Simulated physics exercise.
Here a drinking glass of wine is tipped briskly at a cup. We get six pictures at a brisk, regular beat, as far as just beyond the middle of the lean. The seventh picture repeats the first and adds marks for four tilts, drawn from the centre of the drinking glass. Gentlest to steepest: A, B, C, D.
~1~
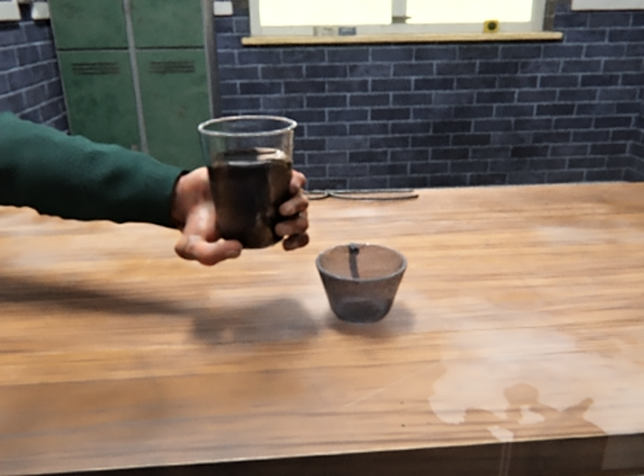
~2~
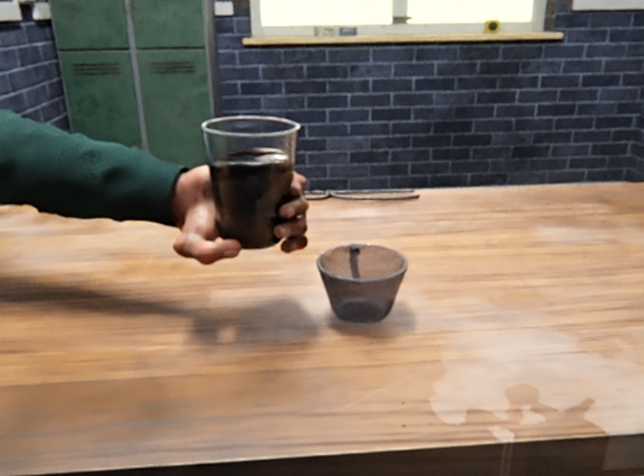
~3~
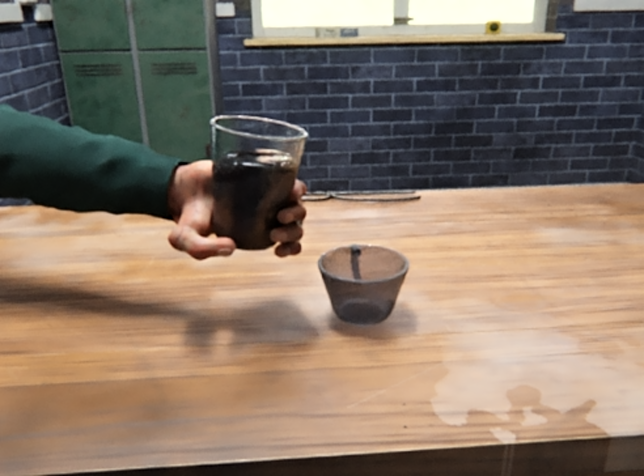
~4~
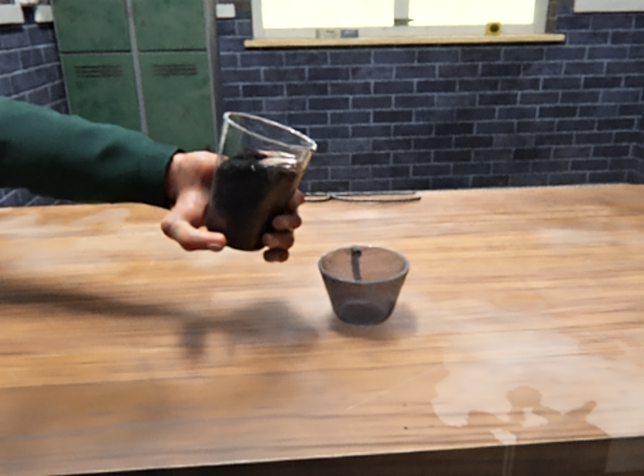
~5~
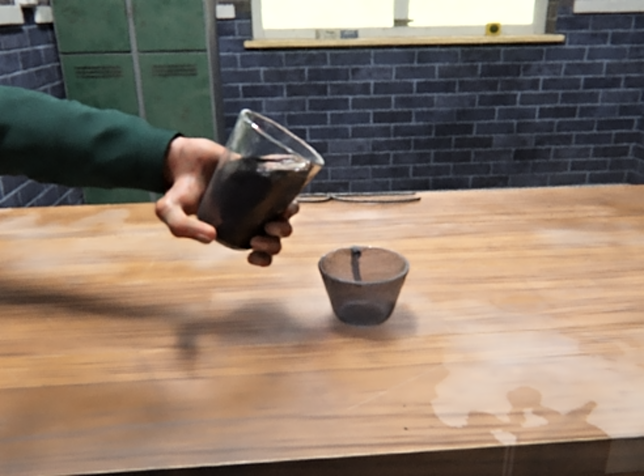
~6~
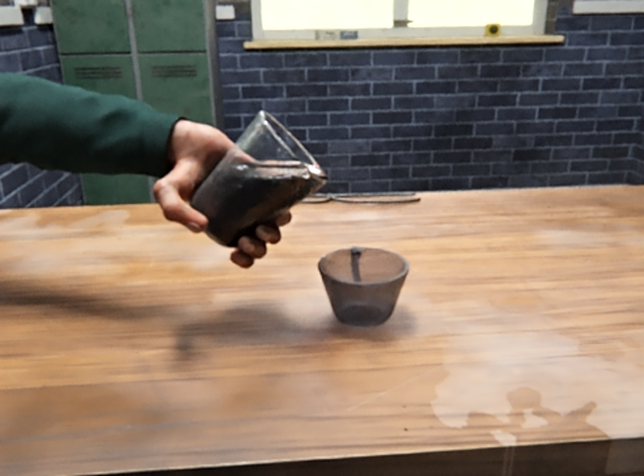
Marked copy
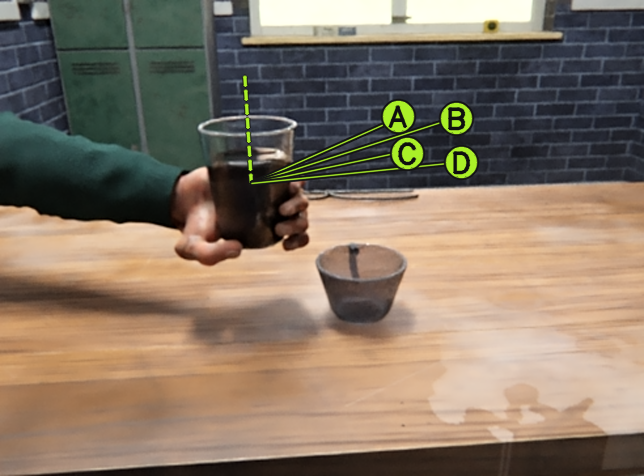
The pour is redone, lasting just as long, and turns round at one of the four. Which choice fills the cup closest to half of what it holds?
Best: A.
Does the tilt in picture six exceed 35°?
Yes, it does.
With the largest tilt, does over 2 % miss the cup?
Yes, it does.
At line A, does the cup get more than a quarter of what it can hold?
Yes.
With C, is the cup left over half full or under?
Over.
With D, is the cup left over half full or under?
Over.
On the marked copy, A at (382, 125); B at (439, 122); C at (390, 154); D at (444, 163).
With A, the cup ends with about 51 % of what it can hold.
With B, the cup ends with about 67 % of what it can hold; 4 % of the wine is spilt.
With C, the cup ends with about 74 % of what it can hold; 12 % of the wine is spilt.
With D, the cup ends with about 77 % of what it can hold; 22 % of the wine is spilt.
